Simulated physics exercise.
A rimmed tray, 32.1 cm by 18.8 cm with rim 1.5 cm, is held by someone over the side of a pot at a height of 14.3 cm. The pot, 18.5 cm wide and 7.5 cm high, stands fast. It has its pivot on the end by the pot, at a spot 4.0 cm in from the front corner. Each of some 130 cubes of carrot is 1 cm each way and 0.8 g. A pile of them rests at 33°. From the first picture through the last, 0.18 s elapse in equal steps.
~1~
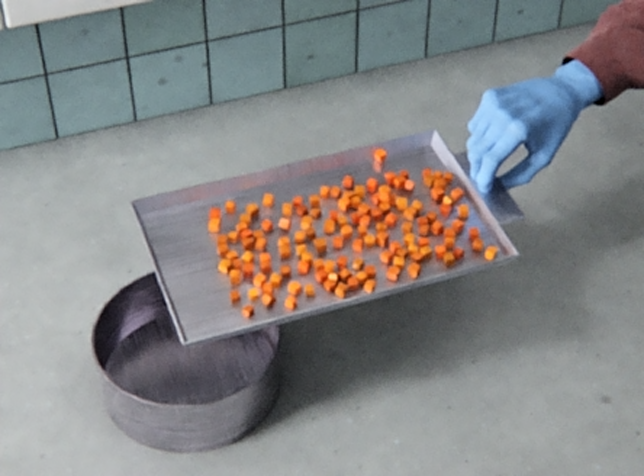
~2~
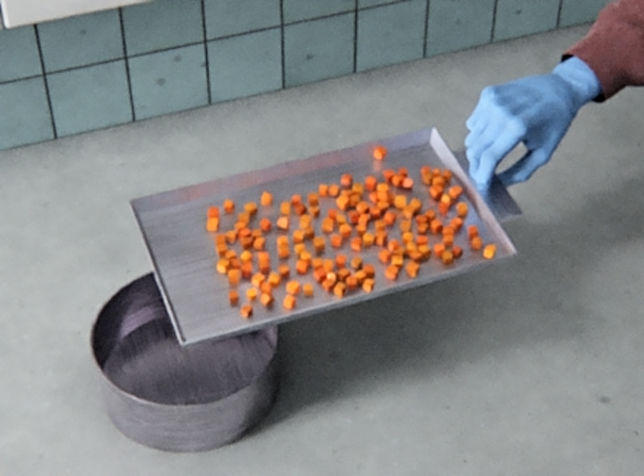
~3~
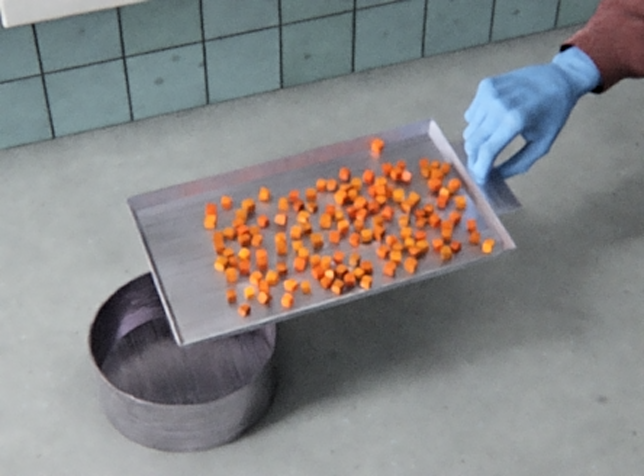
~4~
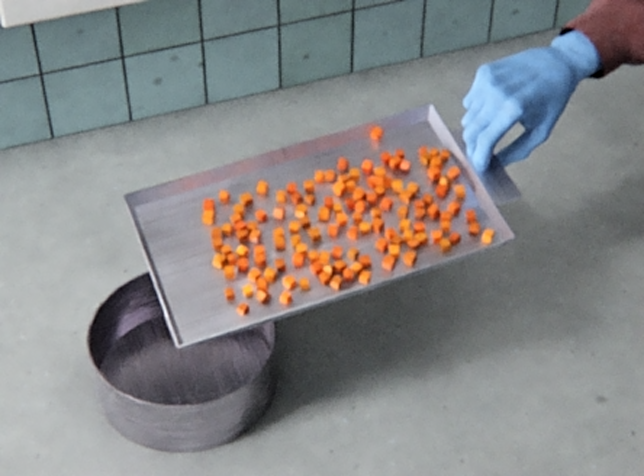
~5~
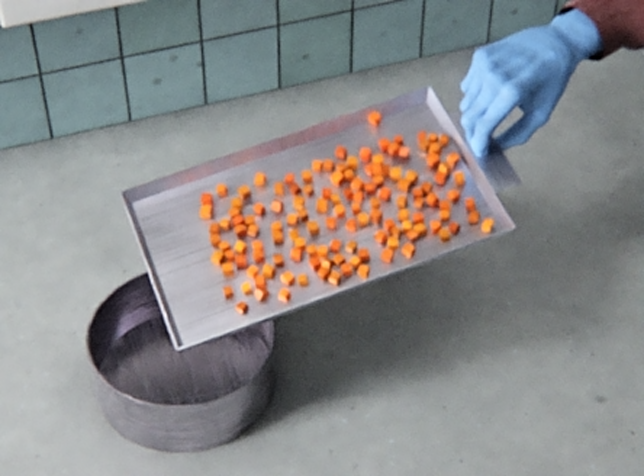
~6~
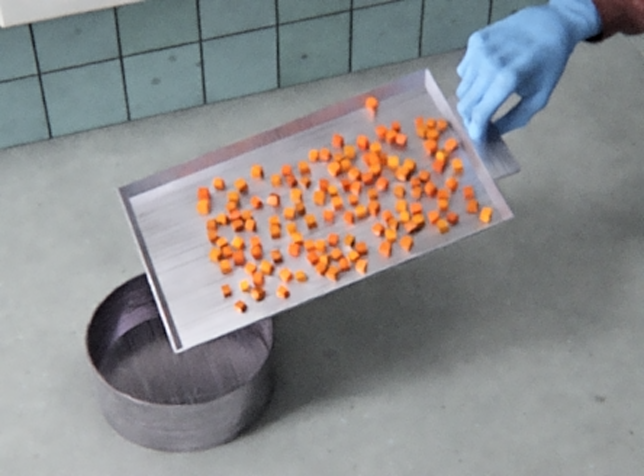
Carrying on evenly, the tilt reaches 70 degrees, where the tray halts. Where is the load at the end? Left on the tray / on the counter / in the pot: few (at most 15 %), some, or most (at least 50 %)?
Tray: Few; counter: Most; pot: Few.
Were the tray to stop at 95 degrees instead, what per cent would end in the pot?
Share in the pot: Around 10 %.
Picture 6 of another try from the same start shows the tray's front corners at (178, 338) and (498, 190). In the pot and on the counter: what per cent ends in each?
Final per cent - pot 35, counter 60.
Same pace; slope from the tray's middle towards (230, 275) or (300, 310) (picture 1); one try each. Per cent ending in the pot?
Roughly 30 per cent on the first try and 10 per cent on the second.
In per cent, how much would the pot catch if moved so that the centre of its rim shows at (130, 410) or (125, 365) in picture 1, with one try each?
Around 85 per cent, then around 45 per cent.
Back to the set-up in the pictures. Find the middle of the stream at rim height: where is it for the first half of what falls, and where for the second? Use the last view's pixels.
Roughly (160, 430) to start, and after that (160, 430).
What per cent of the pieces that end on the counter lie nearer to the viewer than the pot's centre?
About 100 per cent.
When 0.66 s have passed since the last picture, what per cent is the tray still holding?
10 %, give or take.
Then, 0.23 s after the last picture, tilt 43 degrees; the tray holds 100 %, the pot 0 %.
Then, 0.38 s after the last picture, tilt 61 degrees; the tray holds 100 %, the pot 0 %.
Then, 0.66 s after the last picture, tilt 70 degrees; the tray holds 10 %, the pot 5 %.
In the end, tray 0 %, counter 90 %, pot 5 %.
